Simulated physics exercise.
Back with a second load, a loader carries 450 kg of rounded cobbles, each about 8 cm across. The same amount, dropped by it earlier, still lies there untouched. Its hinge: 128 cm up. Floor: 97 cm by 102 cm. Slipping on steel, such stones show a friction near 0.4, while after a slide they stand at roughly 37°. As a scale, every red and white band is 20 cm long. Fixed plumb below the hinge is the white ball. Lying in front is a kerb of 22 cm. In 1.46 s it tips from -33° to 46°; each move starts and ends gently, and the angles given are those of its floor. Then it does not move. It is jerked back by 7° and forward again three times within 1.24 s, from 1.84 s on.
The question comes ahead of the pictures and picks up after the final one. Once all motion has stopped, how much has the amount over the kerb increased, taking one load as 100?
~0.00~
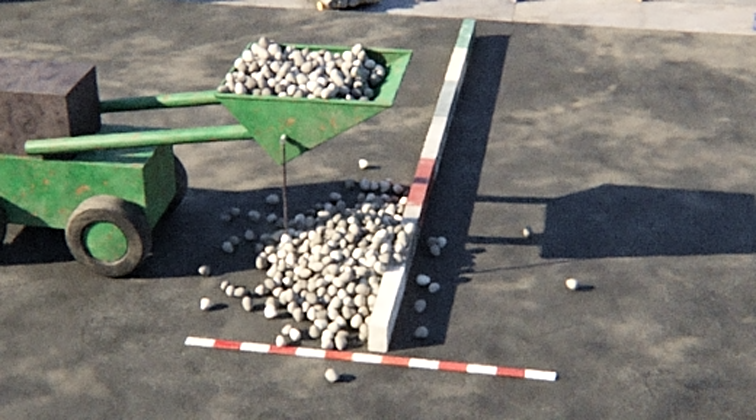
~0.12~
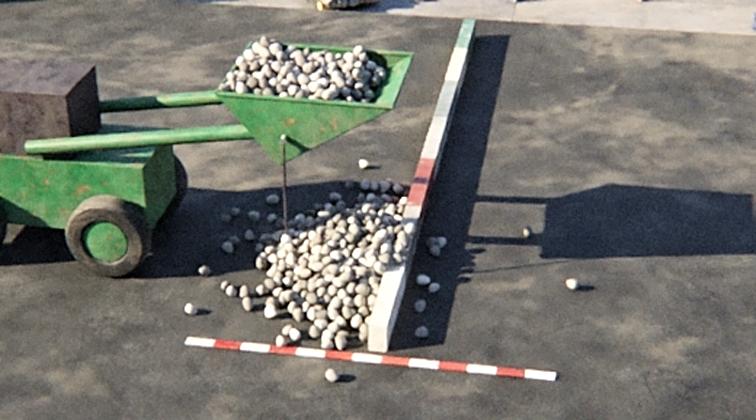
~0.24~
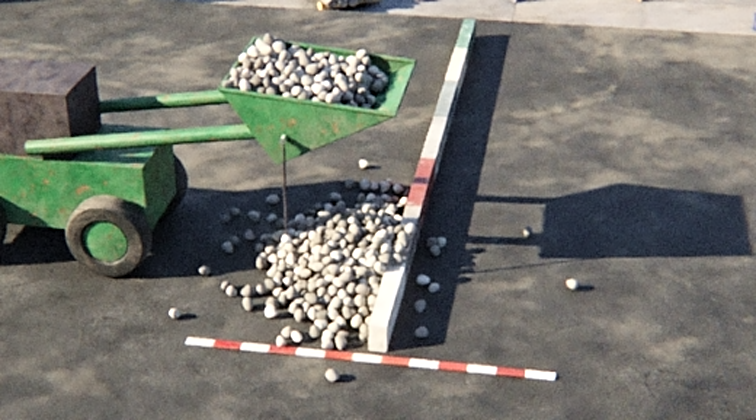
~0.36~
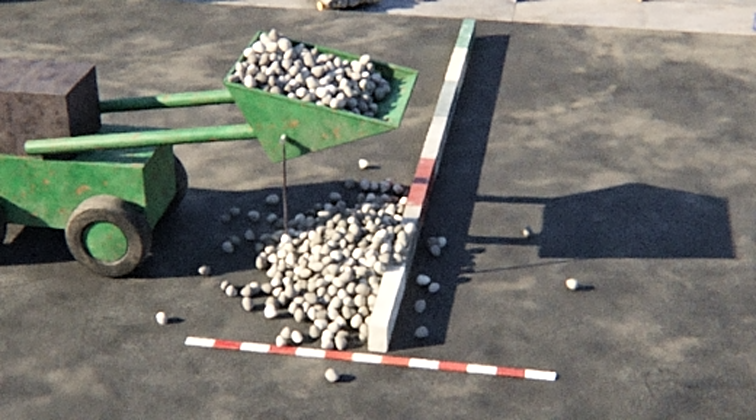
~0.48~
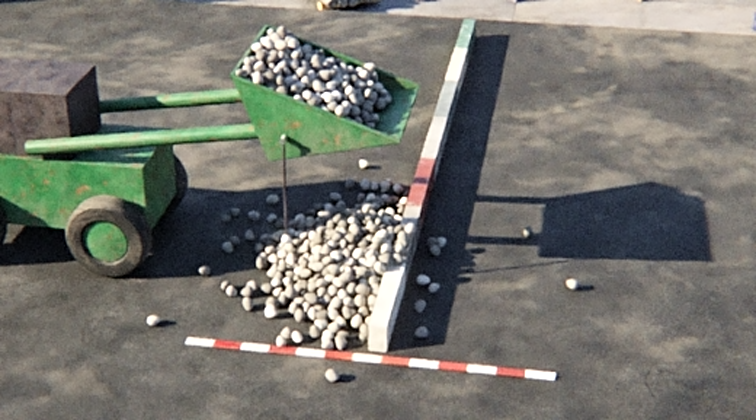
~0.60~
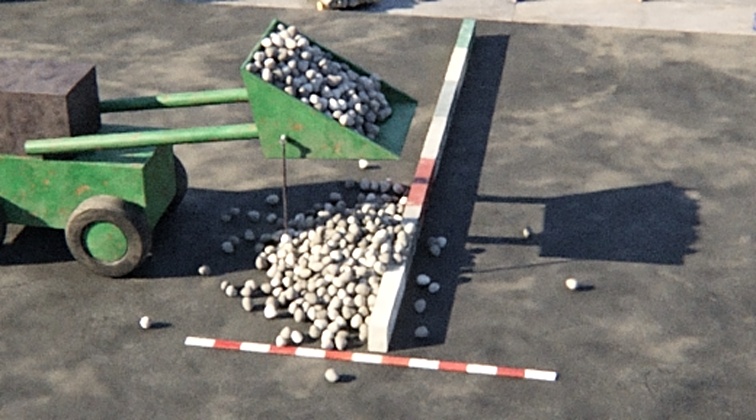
It has increased by some 69 per cent.
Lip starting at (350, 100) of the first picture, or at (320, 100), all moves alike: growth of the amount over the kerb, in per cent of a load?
Some 25 percent, and then 5 percent.
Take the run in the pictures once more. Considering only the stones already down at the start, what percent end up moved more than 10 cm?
Roughly 5 % of them.
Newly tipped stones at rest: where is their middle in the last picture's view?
Around (442, 261) in the last picture.
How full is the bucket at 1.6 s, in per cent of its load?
Around 25 per cent of the load is still inside.
After 1.1 s the floor is at 34°; in per cent of one load, 94 in the bucket, 105 on this side of the kerb, 2 over the kerb; the foremost stones are at (460, 275).
After 1.6 s the floor is at 46°; in per cent of one load, 24 in the bucket, 143 on this side of the kerb, 33 over the kerb; the foremost stones are at (502, 263).
After 3.5 s the floor is at 46°; in per cent of one load, 0 in the bucket, 130 on this side of the kerb, 71 over the kerb; the foremost stones are at (655, 283).
After 6.1 s the floor is at 46°; in per cent of one load, 0 in the bucket, 130 on this side of the kerb, 71 over the kerb; the foremost stones are at (655, 283). Net gain over the kerb, 69.
